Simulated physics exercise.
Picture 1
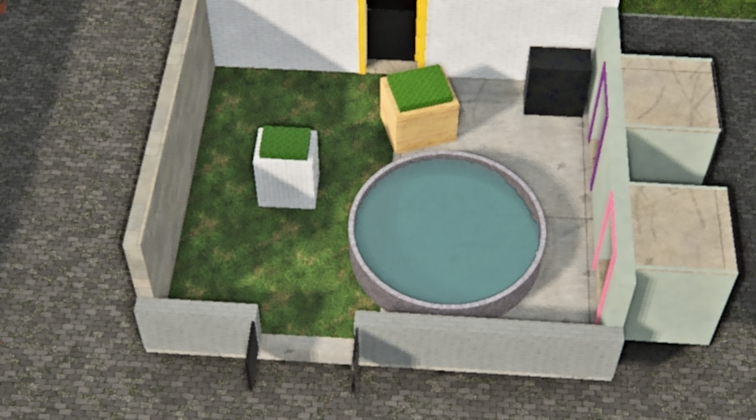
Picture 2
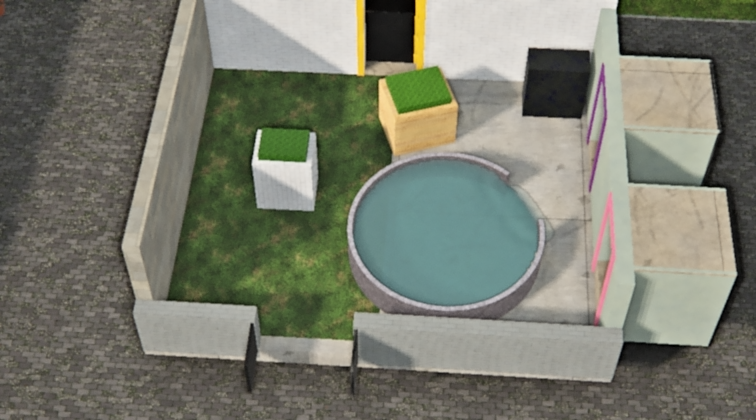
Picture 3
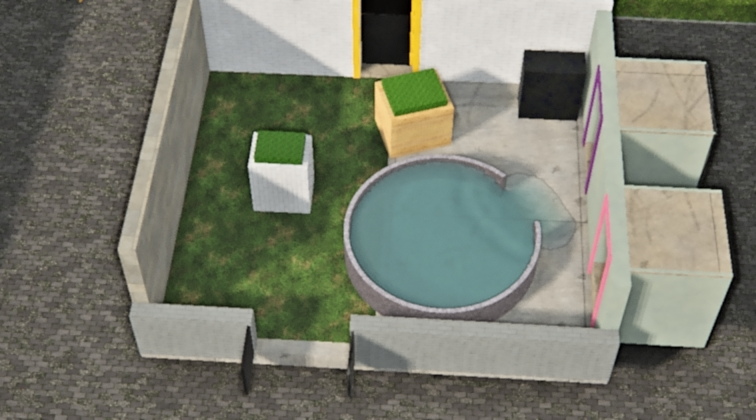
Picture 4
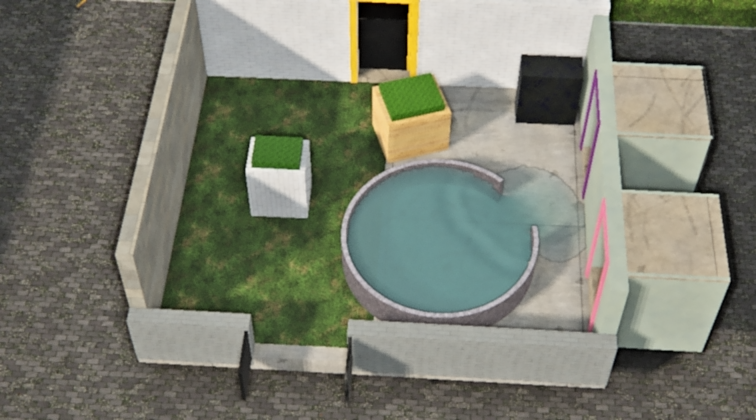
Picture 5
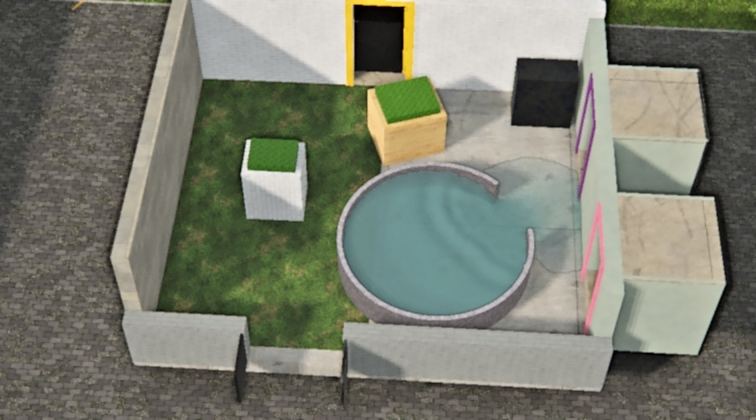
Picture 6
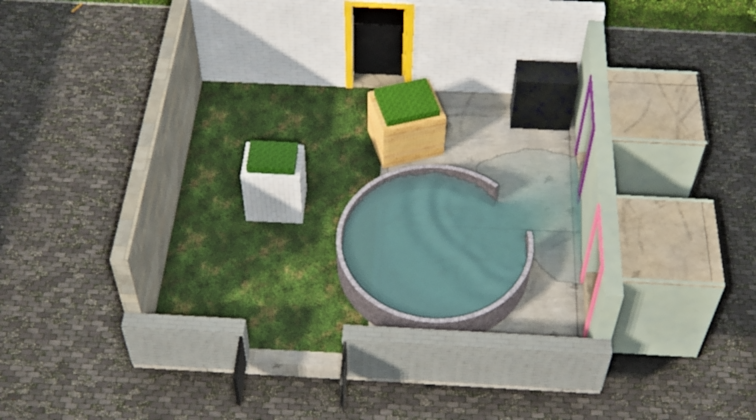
A round pool in a walled yard sat full and still, then a gap opened on its upper right side and water poured out, spreading rightward across the pale paving toward the wall.
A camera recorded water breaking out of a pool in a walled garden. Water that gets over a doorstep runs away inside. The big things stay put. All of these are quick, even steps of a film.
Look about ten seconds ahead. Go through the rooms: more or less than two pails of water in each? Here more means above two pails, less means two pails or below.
Purple door: More; yellow door: Less; pink door: Less.
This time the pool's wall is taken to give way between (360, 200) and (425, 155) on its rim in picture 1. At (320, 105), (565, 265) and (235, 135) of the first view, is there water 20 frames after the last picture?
Taking the three spots as listed, they end up inundated, spared and inundated.
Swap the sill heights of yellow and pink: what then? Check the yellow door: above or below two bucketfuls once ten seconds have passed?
Door by door: The yellow door remains below.
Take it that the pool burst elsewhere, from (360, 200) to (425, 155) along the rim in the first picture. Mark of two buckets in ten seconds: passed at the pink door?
Result - pink undershoots.
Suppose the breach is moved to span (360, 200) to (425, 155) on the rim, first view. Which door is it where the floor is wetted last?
I'd say the one in pink.
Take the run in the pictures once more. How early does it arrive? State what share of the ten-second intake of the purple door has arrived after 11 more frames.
Near 25 %, I'd say.
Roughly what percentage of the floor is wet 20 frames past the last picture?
Estimated share: About 40 %.
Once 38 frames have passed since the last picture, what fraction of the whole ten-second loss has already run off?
Around 70 % of the total, roughly.
A moment on, water covers 15 % of the floor; the purple door under two buckets in, the yellow door not reached, the pink door wet at the sill, nothing in.
Next, water covers 25 % of the floor; the purple door over two buckets in, the yellow door not reached, the pink door wet at the sill, nothing in.
Then, water covers 40 % of the floor; the purple door far over two buckets in, the yellow door wet at the sill, nothing in, the pink door wet at the sill, nothing in.
Later, water covers 70 % of the floor; the purple door far over two buckets in, the yellow door wet at the sill, nothing in, the pink door wet at the sill, nothing in.
In the end, water covers 95 % of the floor; the purple door far over two buckets in, the yellow door wet at the sill, nothing in, the pink door wet at the sill, nothing in.
